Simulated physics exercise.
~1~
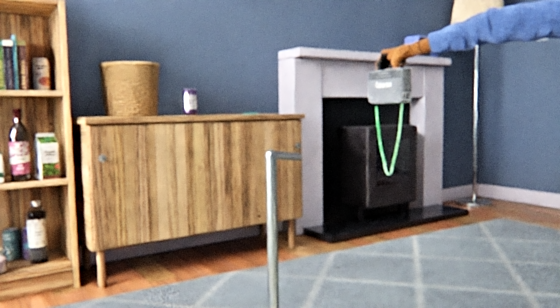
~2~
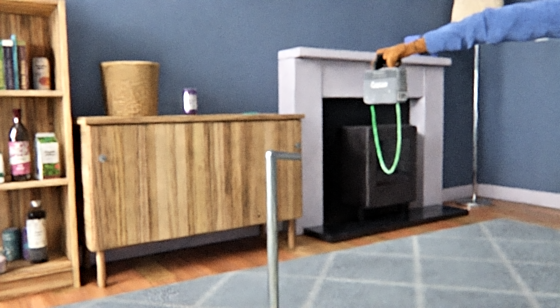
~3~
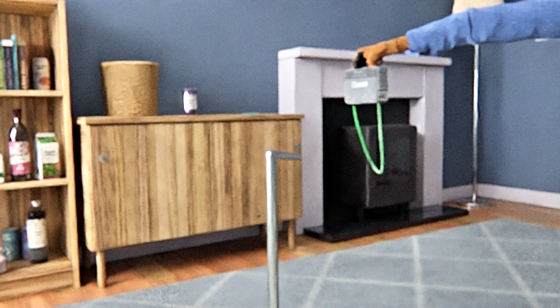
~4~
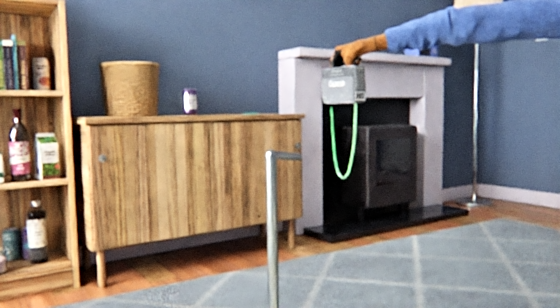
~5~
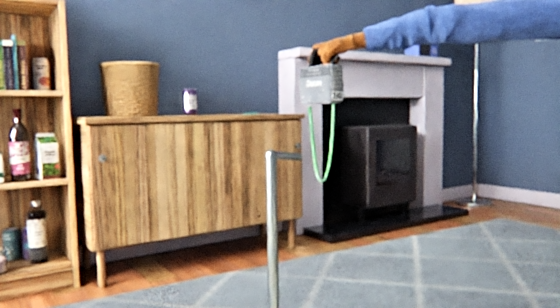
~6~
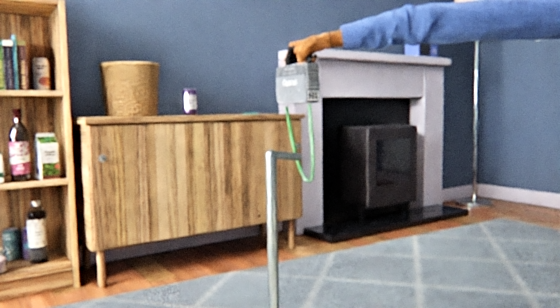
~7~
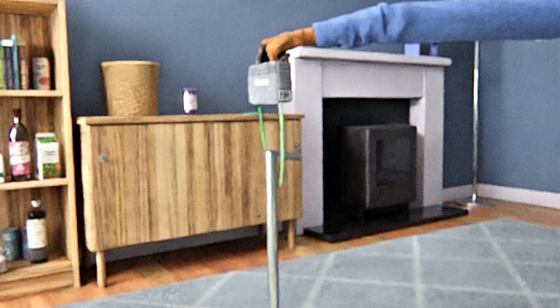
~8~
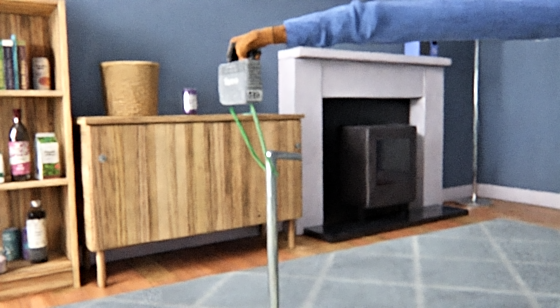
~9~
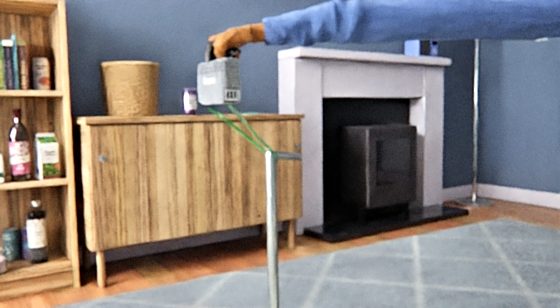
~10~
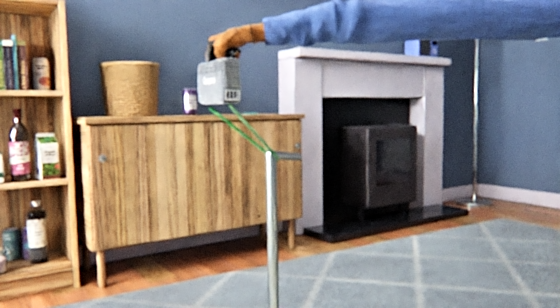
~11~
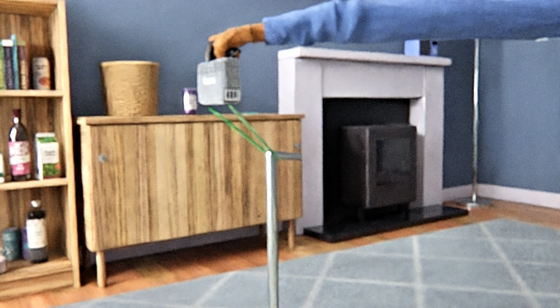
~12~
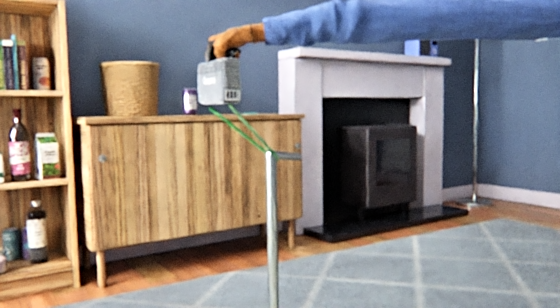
In a living room with a fireplace and a wooden cabinet, a hand carried a grey pouch with a green loop hanging below it leftward over a short metal post, but the loop caught on the post and pulled tight, and the hand stopped.
